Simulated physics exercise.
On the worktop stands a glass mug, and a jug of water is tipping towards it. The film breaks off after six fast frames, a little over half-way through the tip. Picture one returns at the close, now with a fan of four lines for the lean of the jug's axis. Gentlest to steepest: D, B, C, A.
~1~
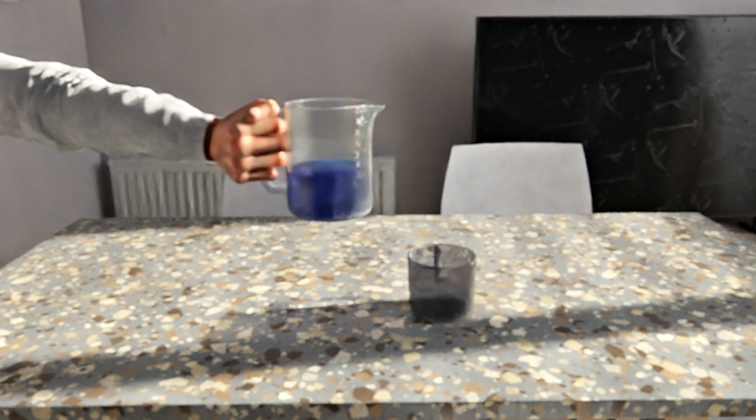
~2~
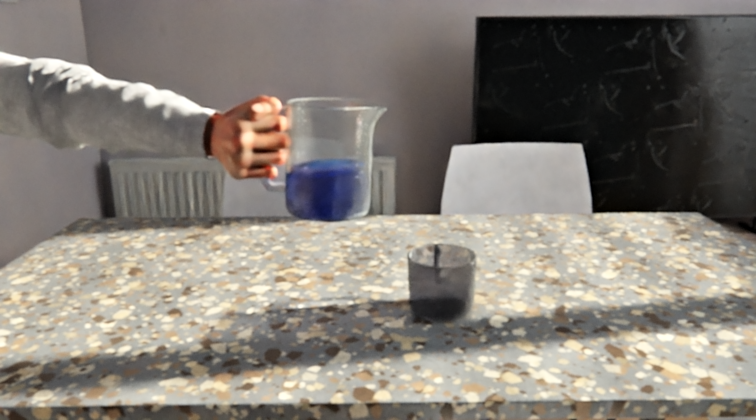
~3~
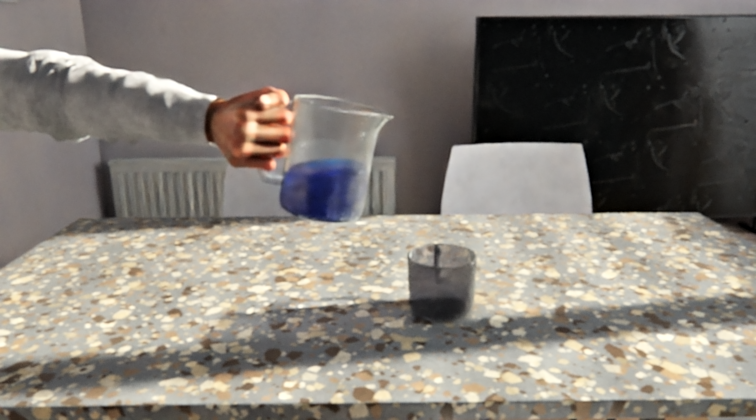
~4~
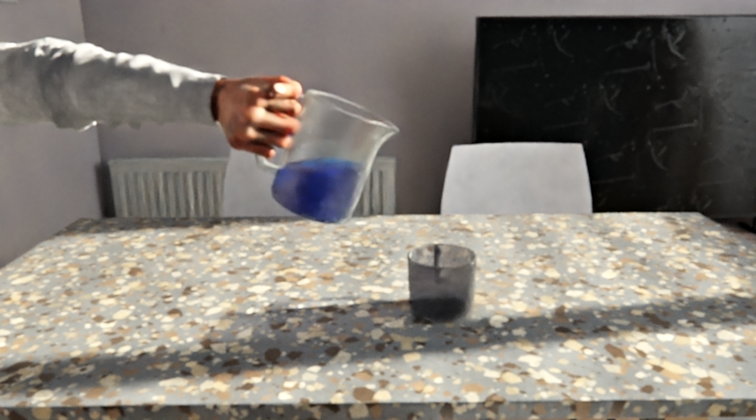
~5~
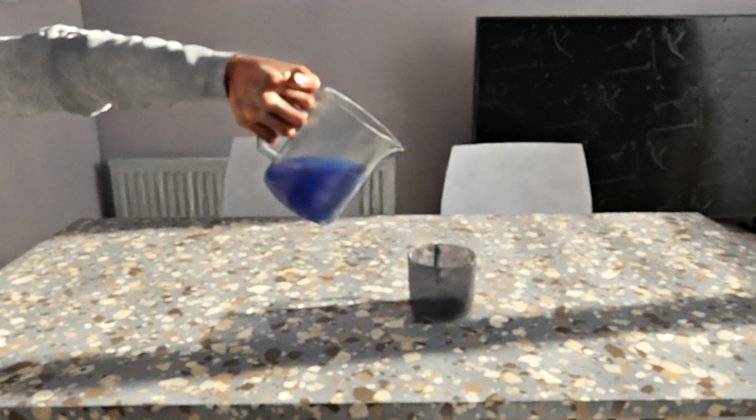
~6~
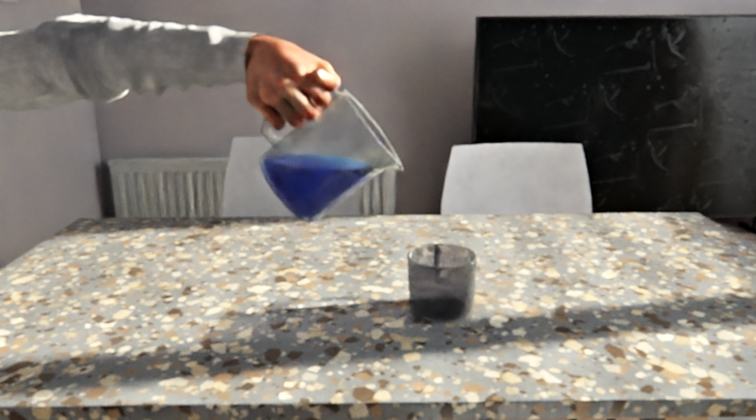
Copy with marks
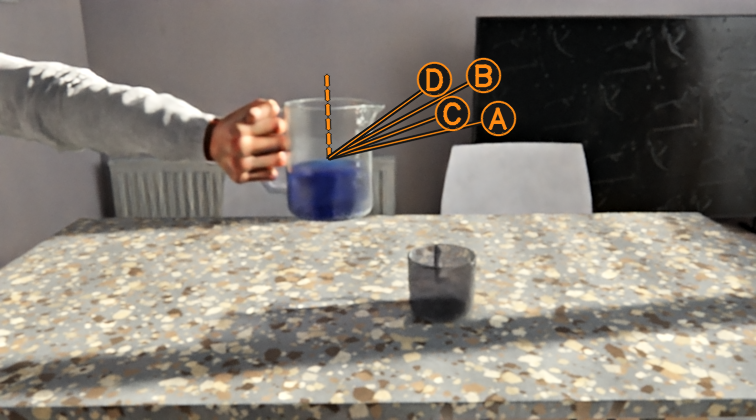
A hand reaching in from the left, in a pale grey sleeve, grips a clear glass jug of blue water and holds it upright, then tips it steadily rightward, lip lowering as the water slants inside. A dark, smoky glass mug stands on a speckled grey, brown and cream worktop, before pale chairs, a radiator and a black panel. The fixed camera faces this sunlit room from across the worktop.
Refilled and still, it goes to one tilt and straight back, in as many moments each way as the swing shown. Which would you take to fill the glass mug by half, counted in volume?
The answer is line A.
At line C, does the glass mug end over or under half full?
Under half.
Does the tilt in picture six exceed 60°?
No.
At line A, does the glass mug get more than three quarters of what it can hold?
No, it does not.
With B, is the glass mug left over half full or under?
Under.
In orange, A at (481, 122); B at (468, 83); C at (435, 117); D at (421, 91).
With A, the glass mug ends with about 46 % of what it can hold; 4 % of the water is spilt.
With B, the glass mug ends with about 12 % of what it can hold.
With C, the glass mug ends with about 28 % of what it can hold.
With D, the glass mug ends with about 2 % of what it can hold.
